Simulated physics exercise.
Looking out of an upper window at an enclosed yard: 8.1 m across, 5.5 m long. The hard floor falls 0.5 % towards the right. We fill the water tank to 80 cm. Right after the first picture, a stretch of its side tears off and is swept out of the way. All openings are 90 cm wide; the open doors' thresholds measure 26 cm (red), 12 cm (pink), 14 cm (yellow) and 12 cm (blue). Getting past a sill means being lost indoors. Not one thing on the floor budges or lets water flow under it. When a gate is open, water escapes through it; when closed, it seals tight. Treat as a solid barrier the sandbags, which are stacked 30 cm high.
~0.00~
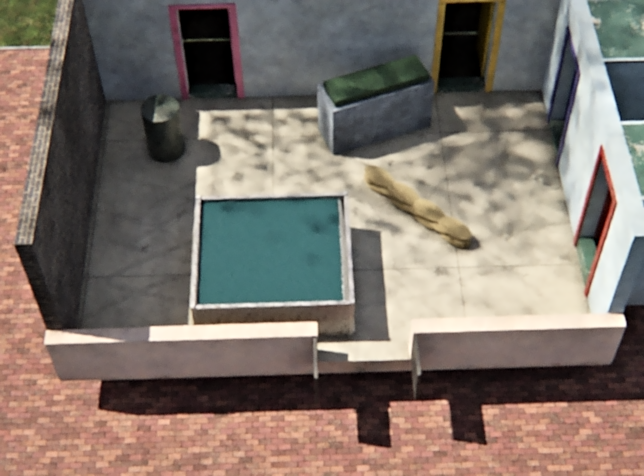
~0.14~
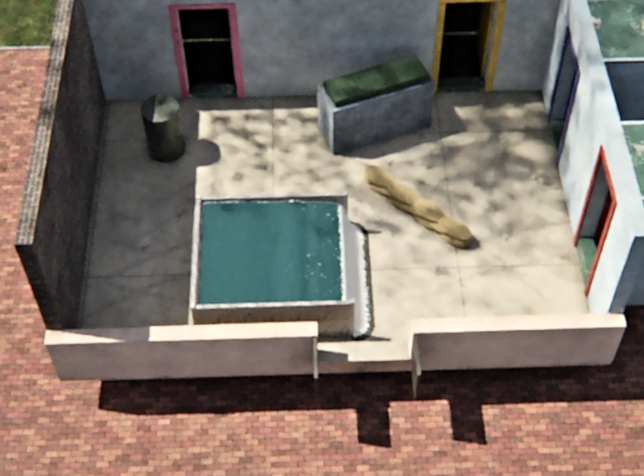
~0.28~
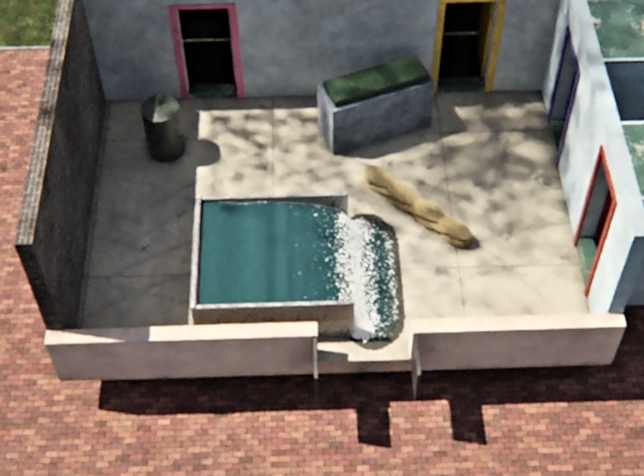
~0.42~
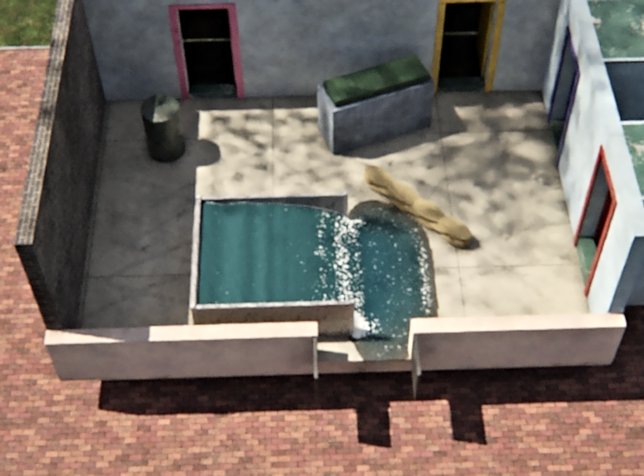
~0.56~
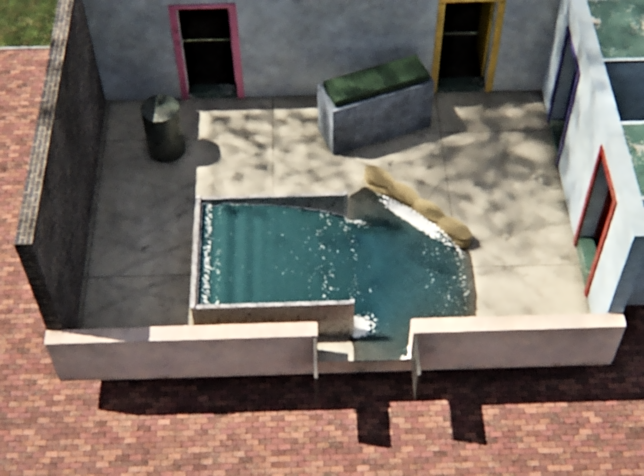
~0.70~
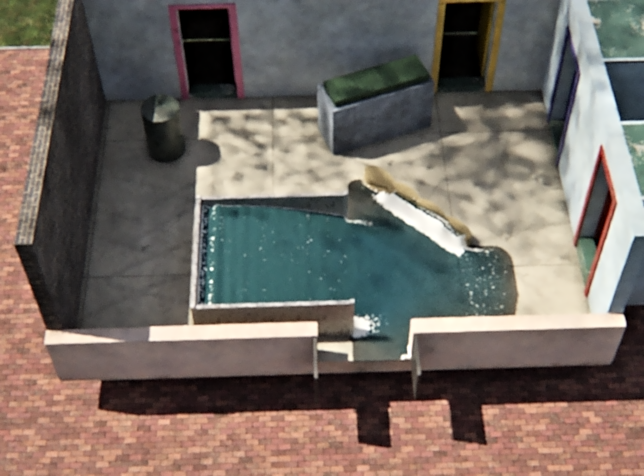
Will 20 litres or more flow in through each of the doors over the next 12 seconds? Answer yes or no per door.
Red door: Yes, pink door: No, yellow door: Yes, blue door: Yes.
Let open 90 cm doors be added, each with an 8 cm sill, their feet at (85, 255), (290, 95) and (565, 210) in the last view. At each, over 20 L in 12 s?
Check each in turn: The first fails, the second fails, the third succeeds.
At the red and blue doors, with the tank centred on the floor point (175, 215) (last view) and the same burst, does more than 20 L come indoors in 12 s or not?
Lab note: Red door limit not exceeded; blue door limit exceeded.
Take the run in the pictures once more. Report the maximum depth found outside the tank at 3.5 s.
I'd put it at close to 40 cm.
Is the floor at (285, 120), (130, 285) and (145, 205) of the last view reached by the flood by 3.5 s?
In turn: Flooded, not reached, still dry.
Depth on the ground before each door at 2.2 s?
In cm: Red 46, pink 0, yellow 0, blue 1.
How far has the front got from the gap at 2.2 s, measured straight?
Distance: Approx. 4.6 m.
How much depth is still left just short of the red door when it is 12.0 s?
About 12.0 cm deep.
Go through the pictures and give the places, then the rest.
The water tank at (273, 251) is whole and still, 80 cm deep, in the first frame.
The front is at a hidden place, 1.1 m from the gap at (347, 270); 0.6 m2 of floor is under water; 80 cm left at the back of the water tank, in the second frame.
The front is at (373, 219), 1.3 m from the gap at (347, 271); 1.8 m2 of floor is under water; 80 cm left at the back of the water tank, in the third frame.
The front is at (394, 210), 1.7 m from the gap at (347, 272); 3.4 m2 of floor is under water; 79 cm left at the back of the water tank, in the fourth frame.
Water pours out at (347, 272) and has run 2.1 m, to a hidden place; typically 11 cm deep outside, 71 cm at the water tank's back, in the fifth frame.
Water pours out at (347, 272) and has run 2.6 m, to (512, 298); typically 11 cm deep outside, 67 cm at the water tank's back, in the sixth frame.
After 1.4 s water covers 30 % of the floor and is deepest (56 cm) near (583, 311); red door 38 cm at the sill, 19 L in, pink door not reached, yellow door not reached, blue door not reached.
After 2.2 s water covers 40 % of the floor and is deepest (64 cm) near (585, 321); red door 46 cm at the sill, 74 L in, pink door not reached, yellow door not reached, blue door not reached.
After 3.5 s water covers 60 % of the floor and is deepest (40 cm) near (536, 93); red door 35 cm at the sill, 157 L in, pink door not reached, yellow door 12 cm at the sill, 0 L in, blue door 11 cm at the sill, 0 L in.
After 7.0 s water covers 85 % of the floor and is deepest (21 cm) near (547, 143); red door 11 cm at the sill, 172 L in, pink door 5 cm at the sill, 0 L in, yellow door 19 cm at the sill, 134 L in, blue door 21 cm at the sill, 15 L in.
After 12.0 s water covers 95 % of the floor and is deepest (13 cm) near (577, 283); red door 12 cm at the sill, 172 L in, pink door 6 cm at the sill, 0 L in, yellow door 9 cm at the sill, 145 L in, blue door 10 cm at the sill, 42 L in.
